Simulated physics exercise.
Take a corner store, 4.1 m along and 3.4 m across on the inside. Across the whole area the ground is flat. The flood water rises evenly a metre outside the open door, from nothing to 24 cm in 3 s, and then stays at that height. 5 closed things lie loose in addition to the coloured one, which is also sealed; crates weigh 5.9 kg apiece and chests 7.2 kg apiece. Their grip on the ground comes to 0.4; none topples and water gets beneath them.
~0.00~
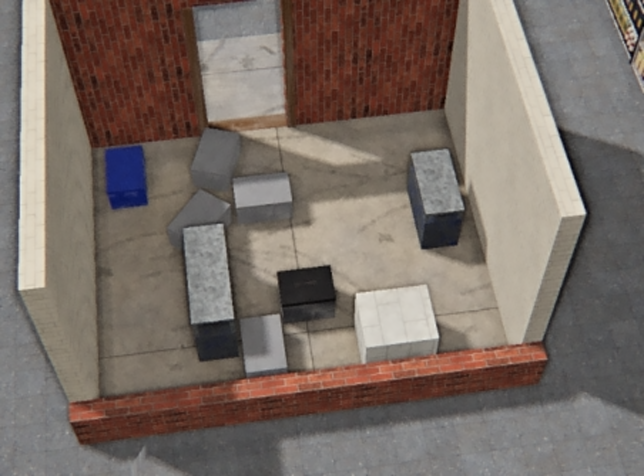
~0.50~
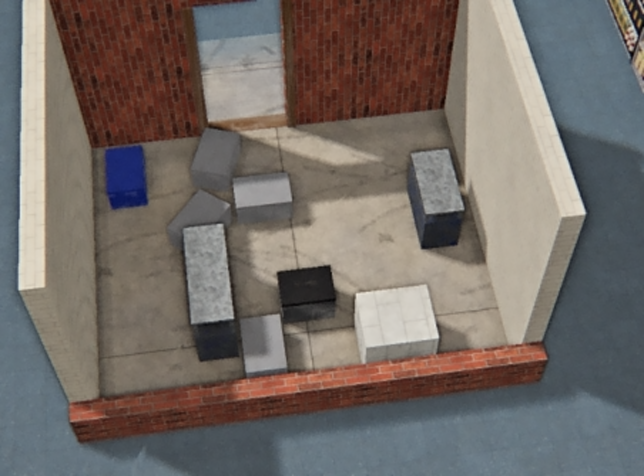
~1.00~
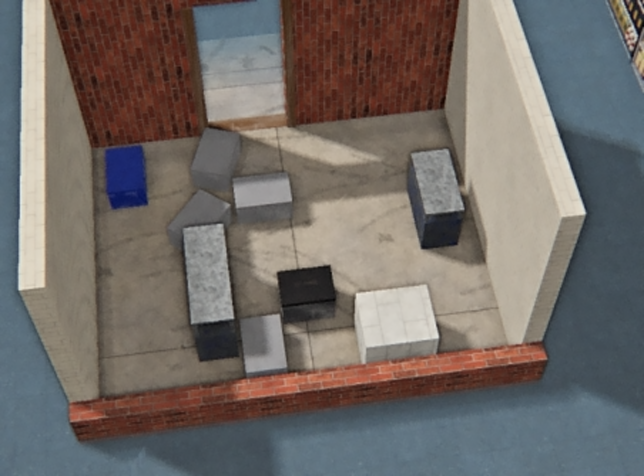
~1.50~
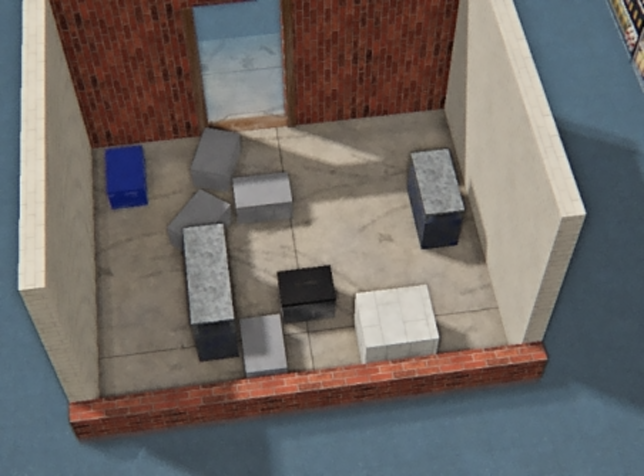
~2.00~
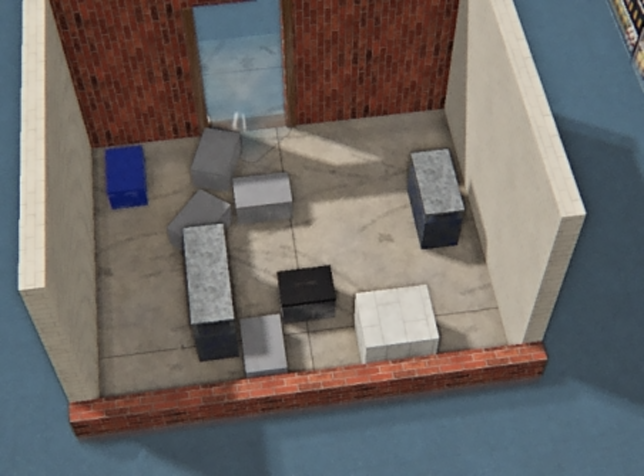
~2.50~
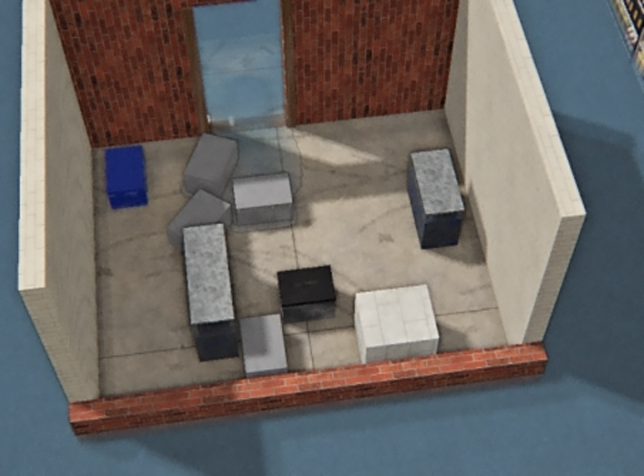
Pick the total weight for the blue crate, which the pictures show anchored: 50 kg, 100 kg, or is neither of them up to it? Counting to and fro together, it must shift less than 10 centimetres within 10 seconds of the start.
50 kg is enough.
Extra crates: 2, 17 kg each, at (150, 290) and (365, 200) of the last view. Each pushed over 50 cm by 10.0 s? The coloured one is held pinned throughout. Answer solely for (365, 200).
Answer: It goes not that far.
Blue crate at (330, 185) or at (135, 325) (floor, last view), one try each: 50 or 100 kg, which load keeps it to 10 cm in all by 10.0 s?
Well, at the first spot either weight will do, and at the second either weight will do.
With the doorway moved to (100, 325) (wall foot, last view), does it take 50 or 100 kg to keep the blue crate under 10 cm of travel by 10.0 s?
Result: Lighter option suffices.
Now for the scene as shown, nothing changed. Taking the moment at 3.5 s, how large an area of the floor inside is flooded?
Some 5.0 m2 of it.
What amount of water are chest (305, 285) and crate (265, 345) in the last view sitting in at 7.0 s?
Depths: Near 10 cm, then near 10 cm.
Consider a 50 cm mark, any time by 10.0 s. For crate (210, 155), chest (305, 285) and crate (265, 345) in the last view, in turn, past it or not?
Listed order gives above limit, above limit, within limit.
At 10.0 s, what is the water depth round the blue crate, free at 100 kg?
Depth: Approx. 8 cm.
After 3.5 s the blue crate would be 0 cm from its start with 50 kg and 0 cm from its start with 100 kg; 1 cm of water round it then.
After 4.5 s the blue crate would be 0 cm from its start with 50 kg and 0 cm from its start with 100 kg; 2 cm of water round it then.
After 7.0 s the blue crate would be 0 cm from its start with 50 kg and 0 cm from its start with 100 kg; 4 cm of water round it then.
After 10.0 s the blue crate would be 0 cm from its start with 50 kg and 0 cm from its start with 100 kg; 8 cm of water round it then.
